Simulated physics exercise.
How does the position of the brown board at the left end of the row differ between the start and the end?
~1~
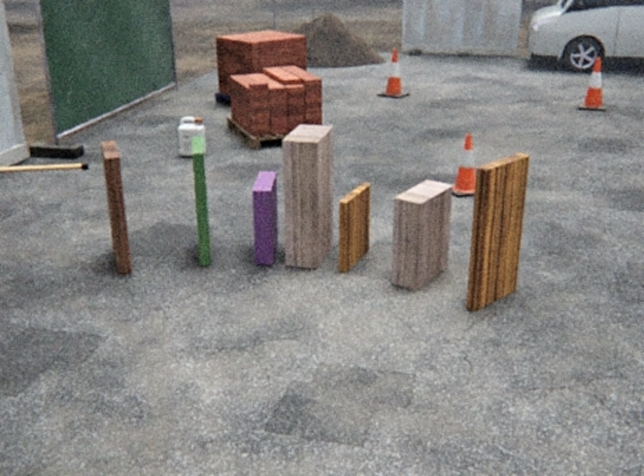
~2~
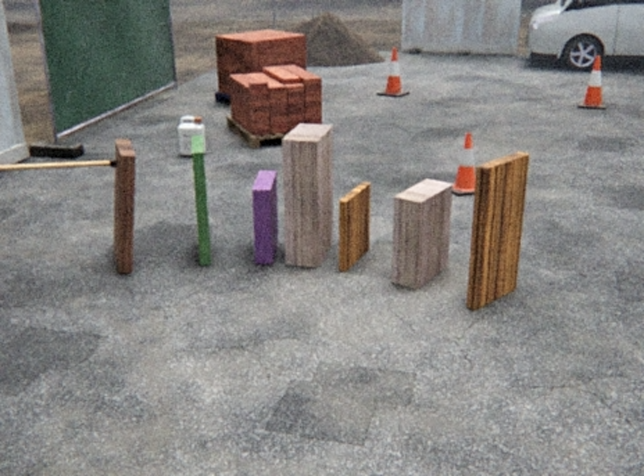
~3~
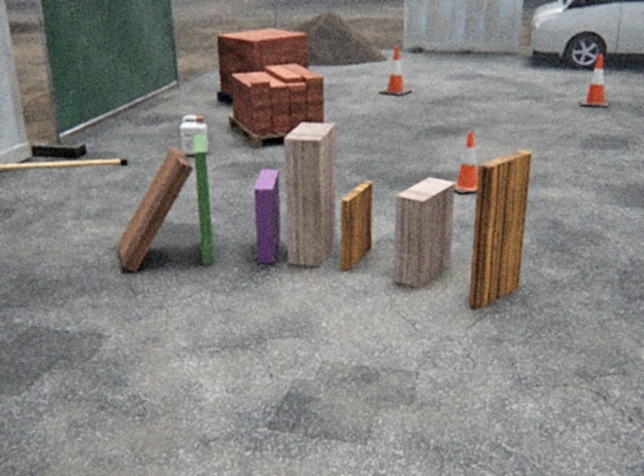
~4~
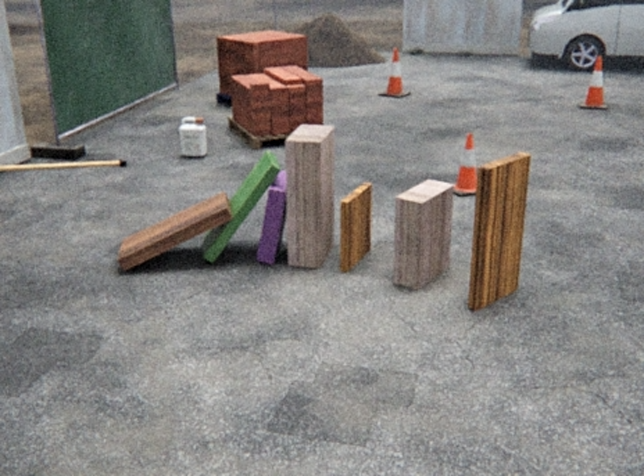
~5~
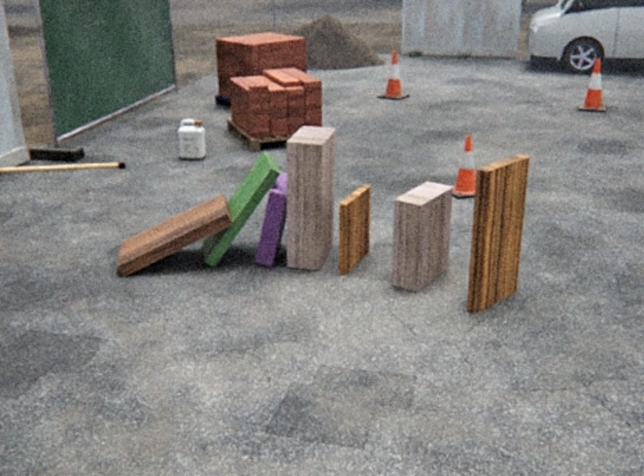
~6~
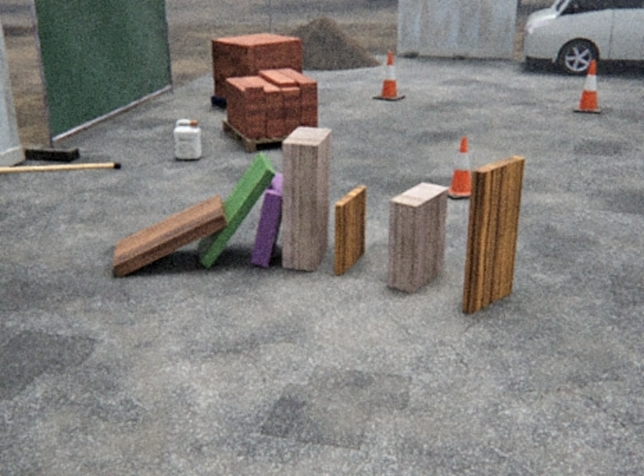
At the start the brown board stands upright on its end. By the end it has toppled to the right and is down on its side, with its raised end resting against the green board.
